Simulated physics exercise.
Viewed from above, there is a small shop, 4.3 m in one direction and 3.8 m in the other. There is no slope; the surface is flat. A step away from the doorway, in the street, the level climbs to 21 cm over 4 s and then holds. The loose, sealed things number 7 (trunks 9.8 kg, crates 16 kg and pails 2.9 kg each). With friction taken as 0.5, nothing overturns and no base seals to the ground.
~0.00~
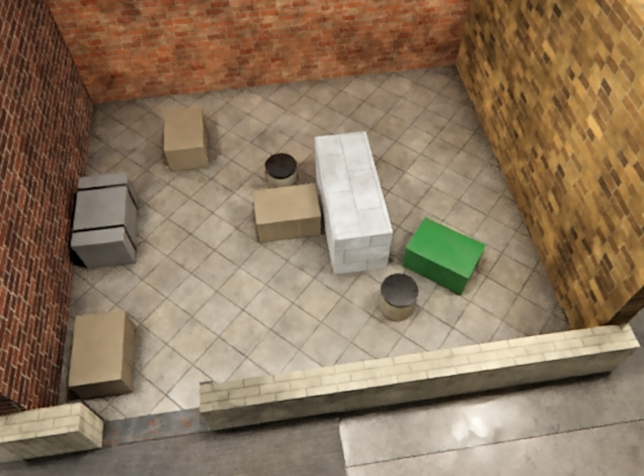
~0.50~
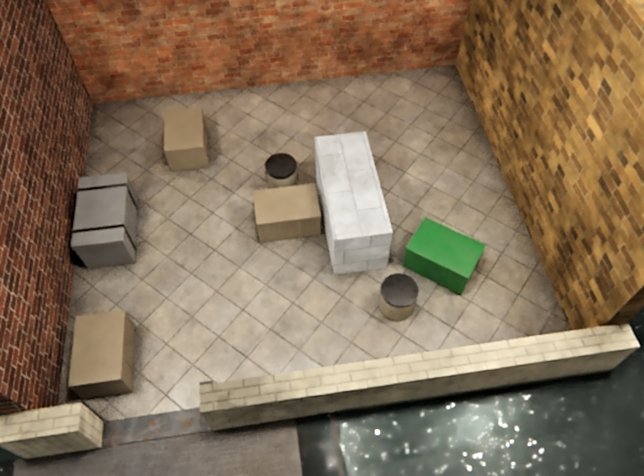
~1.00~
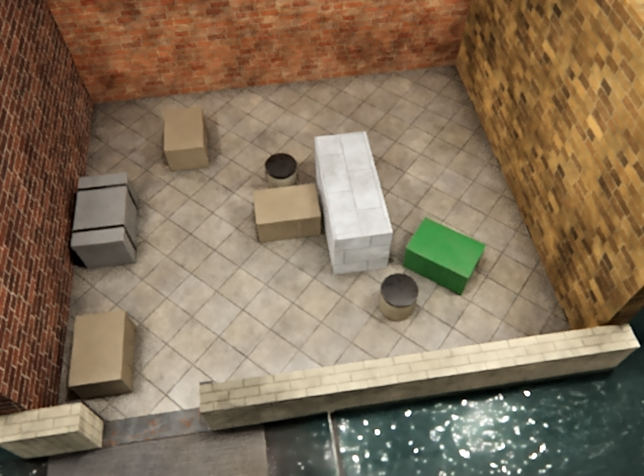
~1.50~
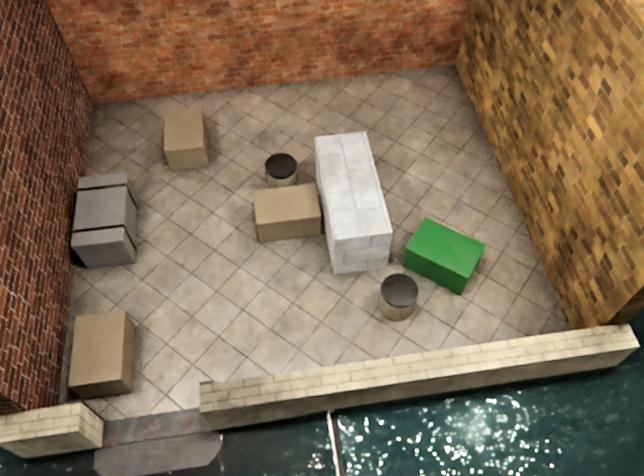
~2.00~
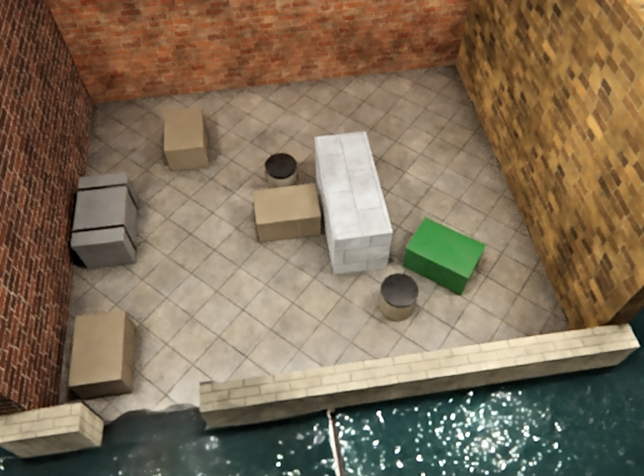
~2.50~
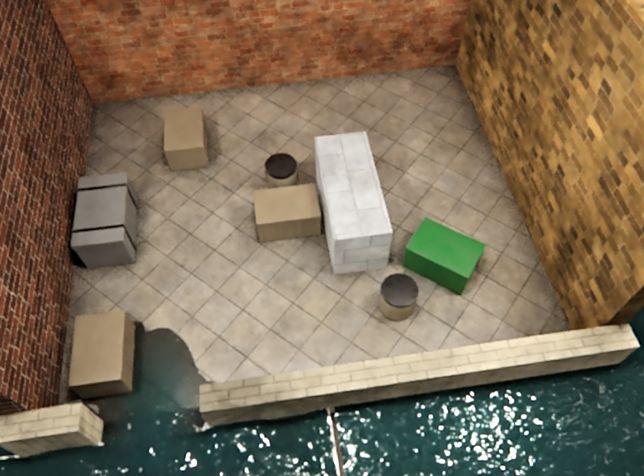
Water spreads leftward along the street, then enters the doorway gap beside a still tan crate.
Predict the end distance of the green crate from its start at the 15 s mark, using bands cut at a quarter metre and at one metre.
Band: A quarter metre to one metre.
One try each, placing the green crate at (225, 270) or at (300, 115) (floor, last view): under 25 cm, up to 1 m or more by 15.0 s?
In that order: It travels far; it travels far.
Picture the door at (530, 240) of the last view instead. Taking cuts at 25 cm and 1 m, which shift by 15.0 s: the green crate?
Then the green crate travels far.
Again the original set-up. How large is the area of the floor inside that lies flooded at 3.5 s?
Roughly 2.0 m2 of it is wet.
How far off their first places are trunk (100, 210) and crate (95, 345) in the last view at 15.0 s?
First 350 cm, then 350 cm.
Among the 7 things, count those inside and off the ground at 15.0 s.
The number is 7.
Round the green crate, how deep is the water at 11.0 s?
Roughly 3 cm.
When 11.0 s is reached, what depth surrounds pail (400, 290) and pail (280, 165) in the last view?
Close to 1 and 2 centimetres.
After 3.5 s the green crate is near (446, 247), 0.0 m from its start, aground; 0 afloat.
After 6.8 s the green crate is near (446, 247), 0.0 m from its start, aground; 1 afloat.
After 11.0 s the green crate is near (446, 247), 0.0 m from its start, aground; 3 afloat.
After 15.0 s the green crate is near (450, 294), 0.5 m from its start, afloat; 7 afloat.
